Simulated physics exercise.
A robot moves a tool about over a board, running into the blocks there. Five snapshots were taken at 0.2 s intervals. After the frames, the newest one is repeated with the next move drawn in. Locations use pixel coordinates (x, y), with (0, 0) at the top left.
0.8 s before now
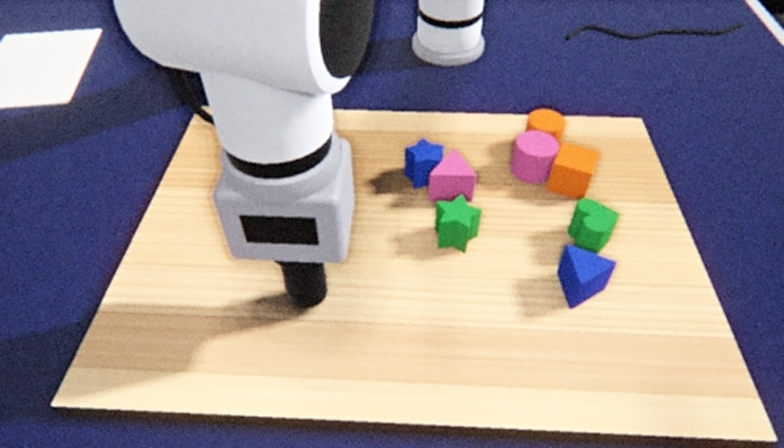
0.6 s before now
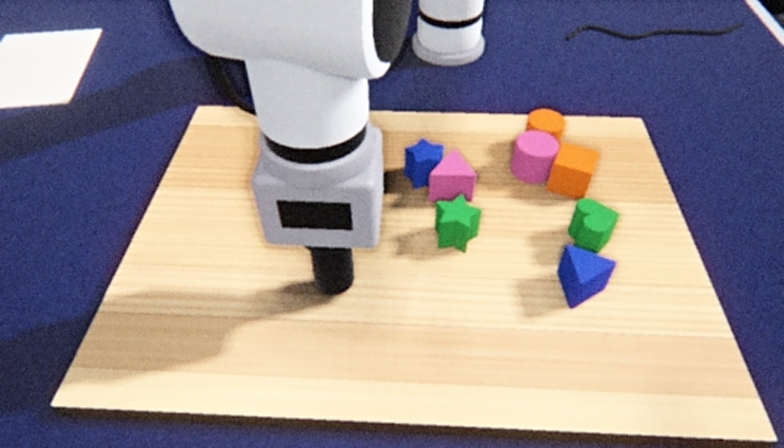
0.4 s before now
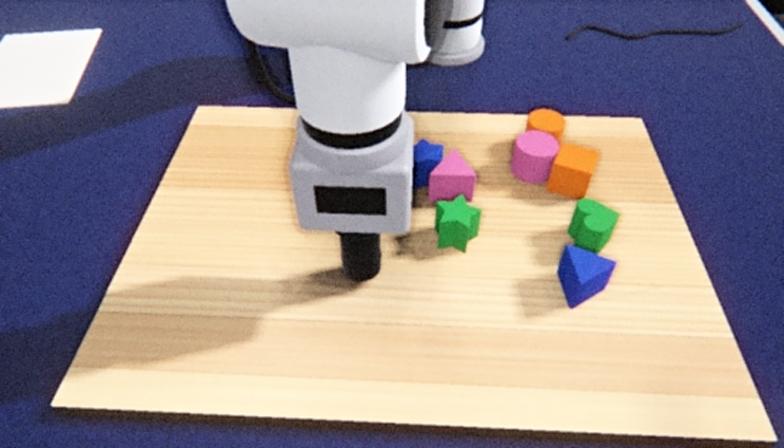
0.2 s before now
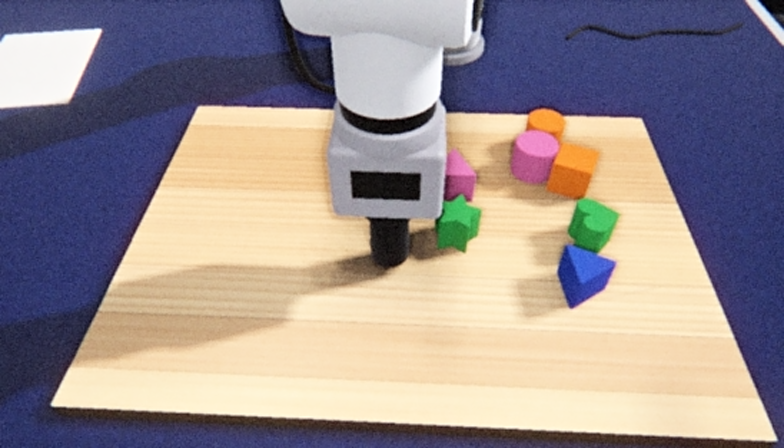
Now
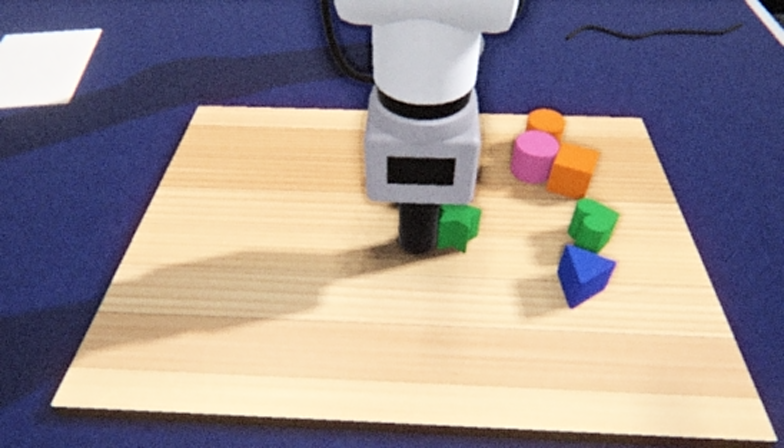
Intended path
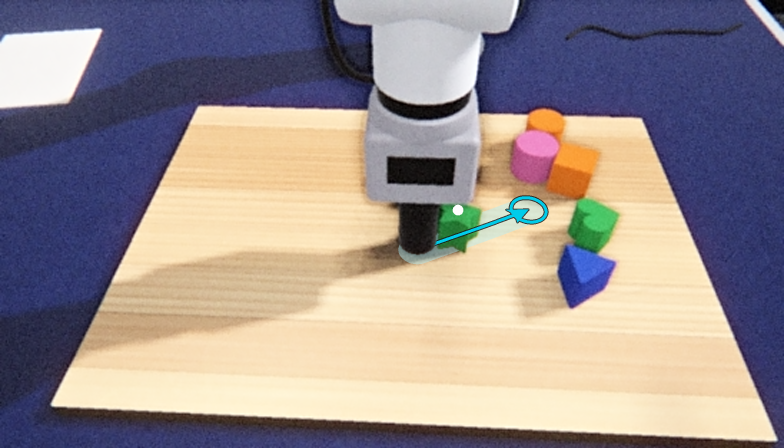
A robot arm slides its black tool rightward across a wooden board toward a green star-shaped block.
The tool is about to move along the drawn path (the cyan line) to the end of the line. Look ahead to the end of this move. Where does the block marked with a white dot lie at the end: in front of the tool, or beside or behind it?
Held in front.
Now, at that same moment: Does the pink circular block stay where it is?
In short: Yes.
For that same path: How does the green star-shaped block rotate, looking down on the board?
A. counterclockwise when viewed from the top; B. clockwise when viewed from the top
My pick is A.
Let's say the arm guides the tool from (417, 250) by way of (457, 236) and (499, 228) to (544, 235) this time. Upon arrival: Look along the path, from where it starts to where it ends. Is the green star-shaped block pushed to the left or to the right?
Left side.
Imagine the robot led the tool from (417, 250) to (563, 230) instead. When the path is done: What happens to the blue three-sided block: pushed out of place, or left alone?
It is untouched.
The line goes in a line from (417, 250) to (529, 210); the dot is on the green star-shaped block.
On the path given first. One third of the way, tool (458, 228); green star-shaped block (492, 200), turned 15° anticlockwise.
Two thirds of the way, tool (496, 214); green star-shaped block (529, 187), turned 15° anticlockwise.
At the end, tool (531, 201); pink three-sided block unmoved; green star-shaped block (564, 174), turned 20° anticlockwise; pink circular block unmoved; orange four-sided block (582, 154).
